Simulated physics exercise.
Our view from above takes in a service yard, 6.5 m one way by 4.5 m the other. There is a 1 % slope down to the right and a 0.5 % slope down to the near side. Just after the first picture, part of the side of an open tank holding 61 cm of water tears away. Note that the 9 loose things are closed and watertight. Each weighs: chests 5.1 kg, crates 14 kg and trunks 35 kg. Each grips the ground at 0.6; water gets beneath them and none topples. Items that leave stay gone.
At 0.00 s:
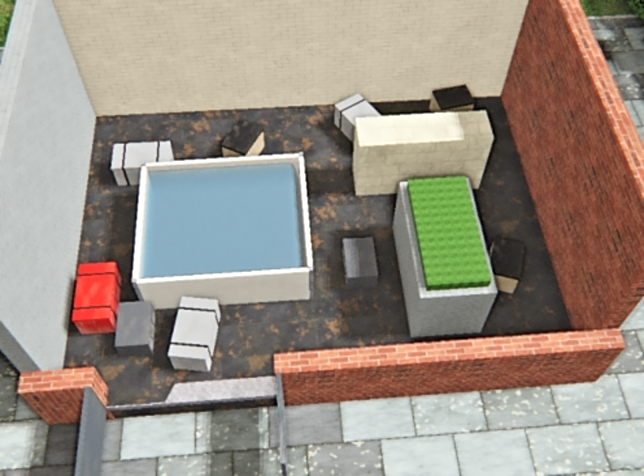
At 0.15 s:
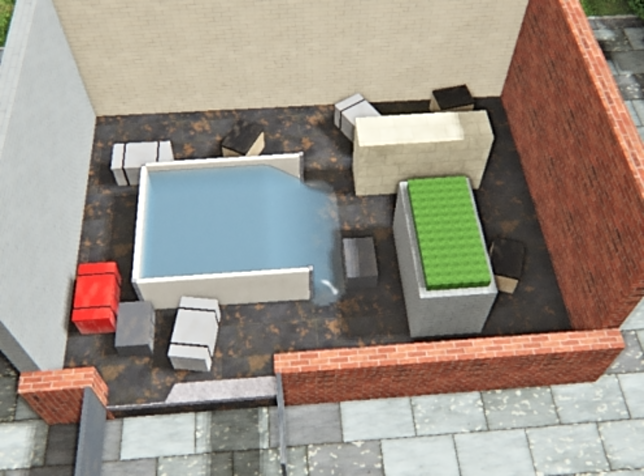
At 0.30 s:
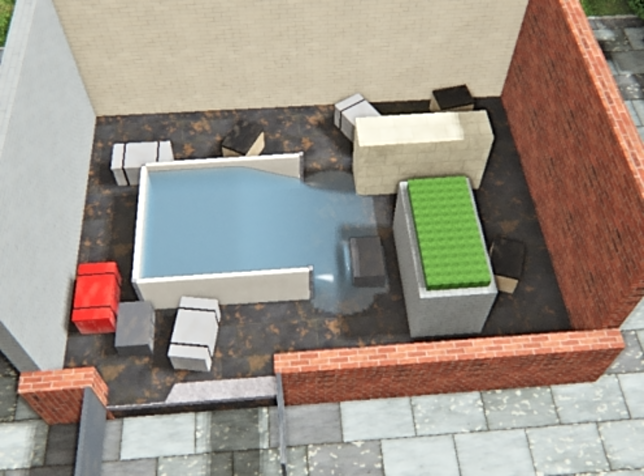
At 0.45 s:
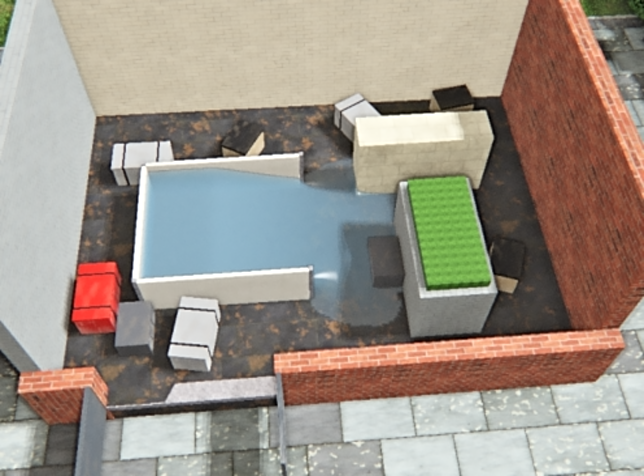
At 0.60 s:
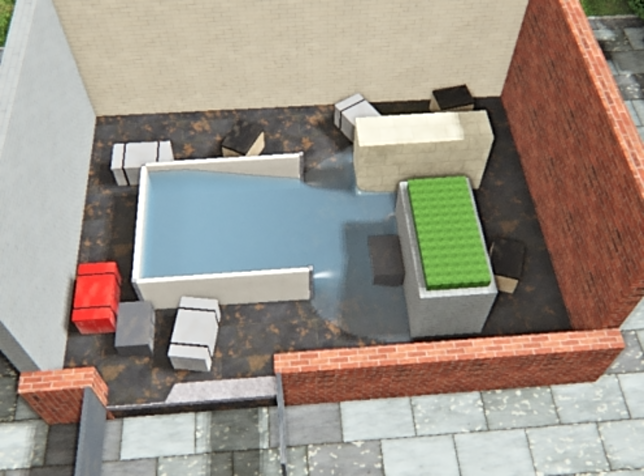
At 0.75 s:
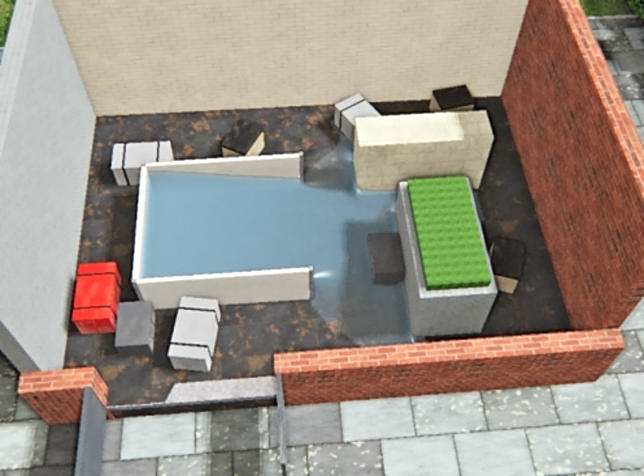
Water pouring from the open right side of a tank in a walled yard, pushing a dark box against a grass-topped block.
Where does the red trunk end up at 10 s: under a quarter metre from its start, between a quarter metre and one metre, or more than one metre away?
Under a quarter metre from its start.
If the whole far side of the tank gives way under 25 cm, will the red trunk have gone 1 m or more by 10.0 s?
The red trunk is swept a long way.
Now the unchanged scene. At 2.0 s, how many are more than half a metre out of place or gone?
By then the count is 1.
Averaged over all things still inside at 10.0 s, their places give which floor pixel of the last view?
It works out to somewhere near (216, 228) on the floor.
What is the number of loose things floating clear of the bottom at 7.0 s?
At that instant the tally stands at 4.
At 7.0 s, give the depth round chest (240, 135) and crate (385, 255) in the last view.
Depths: Near 5 cm, then near 7 cm.
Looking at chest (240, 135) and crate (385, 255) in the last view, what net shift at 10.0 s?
In turn: 40 cm, 300 cm.
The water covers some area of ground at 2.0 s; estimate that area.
Roughly 16 m2 of it is wet.
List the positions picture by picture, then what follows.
The red trunk at (94, 291), on the bottom; 3.7 m2 under water; 0 of 9 have shifted, in the first picture.
The red trunk at (94, 291) rests on the ground; 4.6 m2 under water; 0 of 9 have shifted, in the second picture.
The red trunk at (94, 291), on the bottom; 5.6 m2 under water; 1 of 9 have shifted, in the third picture.
The red trunk at (94, 291) rests on the ground; water covers 6.6 m2; 1 of 9 have shifted, in the fourth picture.
The red trunk at (94, 291), on the bottom; water covers 7.4 m2; 1 of 9 have shifted, in the fifth picture.
The red trunk at (94, 291), on the bottom; water covers 8.0 m2; 1 of 9 have shifted, in the sixth picture.
After 2.0 s the red trunk is near (94, 291), 0.0 m from its start, aground; 0 of 9 are out; 1 afloat.
After 4.5 s the red trunk is near (88, 289), 0.1 m from its start, aground; 0 of 9 are out; 4 afloat.
After 7.0 s the red trunk is near (88, 289), 0.1 m from its start, aground; 0 of 9 are out; 4 afloat.
After 10.0 s the red trunk is near (92, 288), 0.0 m from its start, aground; 0 of 9 are out; 4 afloat.
